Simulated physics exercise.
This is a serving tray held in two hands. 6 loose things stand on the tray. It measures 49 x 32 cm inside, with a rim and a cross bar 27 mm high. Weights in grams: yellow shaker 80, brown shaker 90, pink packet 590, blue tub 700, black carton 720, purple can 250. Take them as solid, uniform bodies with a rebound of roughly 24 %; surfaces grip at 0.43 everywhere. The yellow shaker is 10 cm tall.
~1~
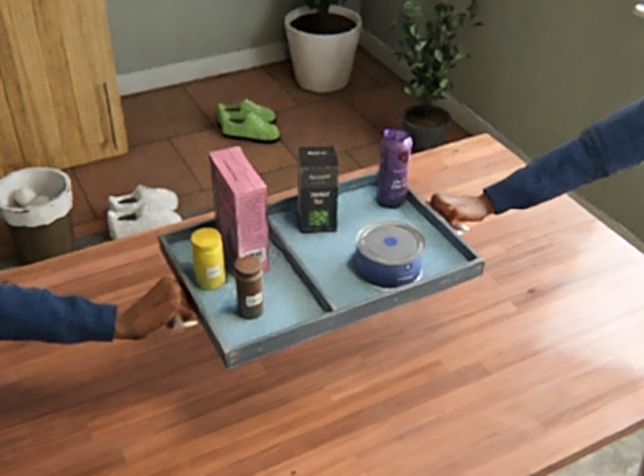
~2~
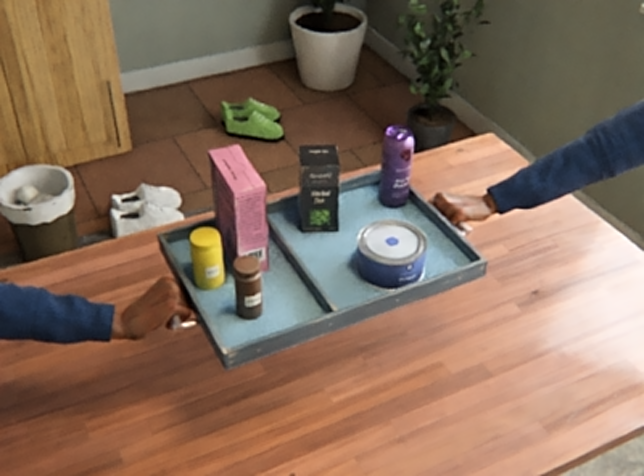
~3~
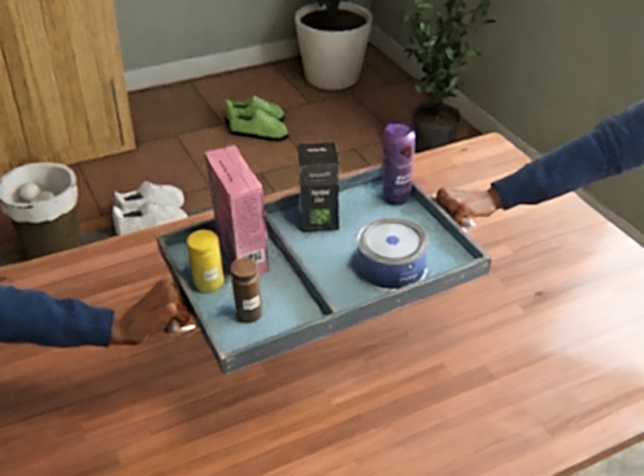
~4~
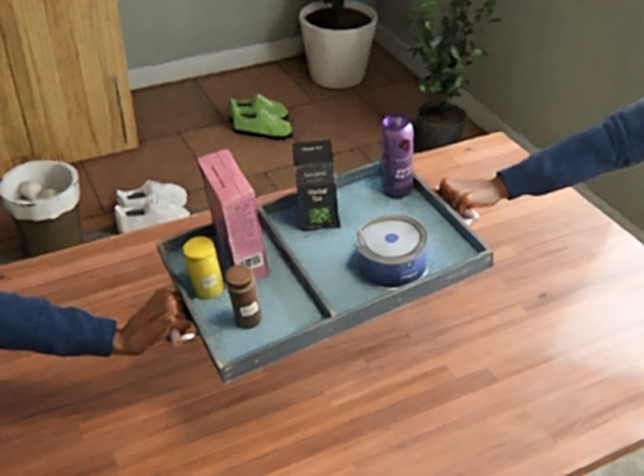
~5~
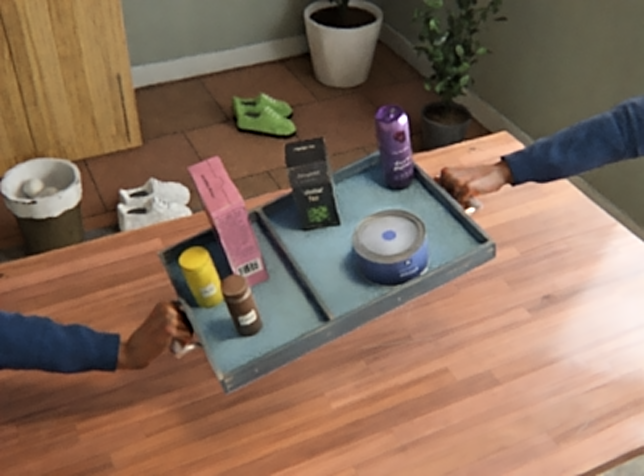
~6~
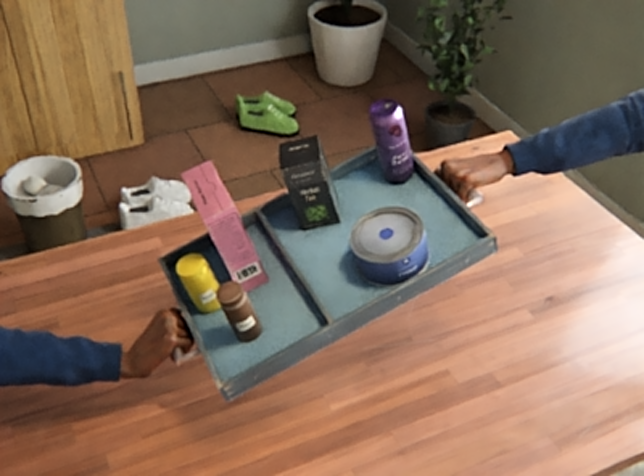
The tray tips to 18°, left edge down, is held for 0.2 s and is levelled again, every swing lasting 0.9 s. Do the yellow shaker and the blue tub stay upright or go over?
The yellow shaker topples; the blue tub keeps standing.
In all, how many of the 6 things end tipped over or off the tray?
2 of them.
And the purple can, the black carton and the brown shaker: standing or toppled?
The purple can keeps standing; the black carton is still upright; the brown shaker is still upright.
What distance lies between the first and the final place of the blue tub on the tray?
Some 0 cm.
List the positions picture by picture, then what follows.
In the first picture, tray level; yellow shaker (208, 260); blue tub (390, 255).
In the second picture, tray level; black carton (319, 189); purple can (396, 168).
In the third picture, tray at 2°, left edge down; brown shaker (247, 291); pink packet (237, 213).
In the fourth picture, tray at 6°, left edge down; black carton (317, 186); purple can (397, 158).
In the fifth picture, tray at 12°, left edge down; brown shaker (241, 306); pink packet (229, 224).
In the sixth picture, tray at 16°, left edge down; yellow shaker (201, 283); blue tub (390, 246).
Then, 0.60 s past the last view, tray at 16°, left edge down; yellow shaker on its side near (177, 300); pink packet on its side.
Then, 0.80 s past the last view, tray at 11°, left edge down; yellow shaker and pink packet now off the tray.
Then, 0.90 s past the last view, tray at 7°, left edge down.
Then, 1.10 s past the last view, tray at 2°, left edge down.
Finally, off the tray and tipped over, yellow shaker and pink packet; the other 4 still in place (within 5 cm). Final places as that camera would see them, yellow shaker near (144, 422), blue tub near (396, 257).
